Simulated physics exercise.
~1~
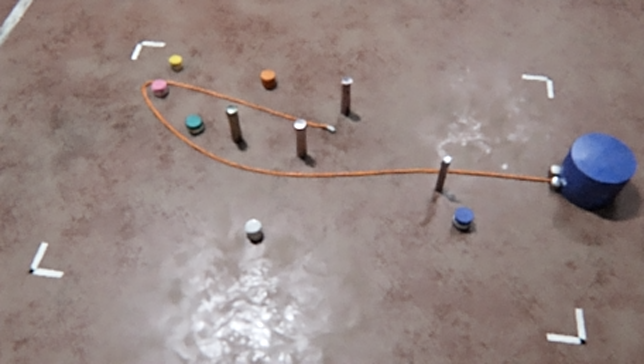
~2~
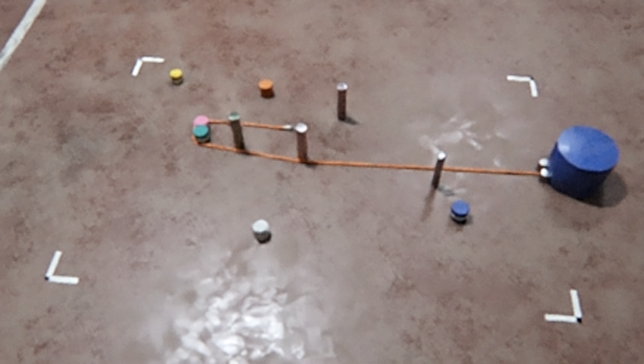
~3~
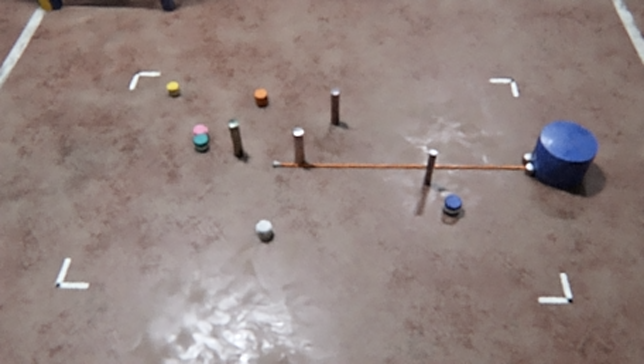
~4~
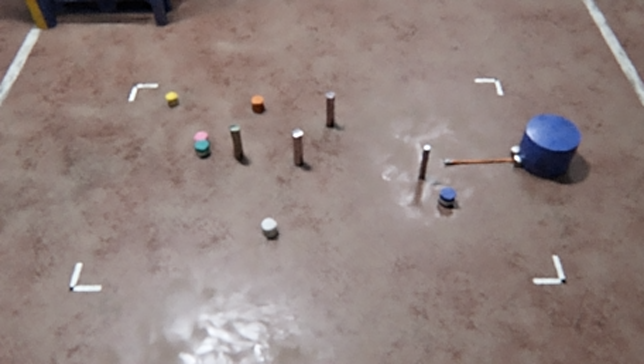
The footage shows a blue reel drawing in an orange lead across a floor with upright posts and small containers. The tightening loop drags the pink jar right and down beside the teal tin, then slips free, and a short length remains out at the end.
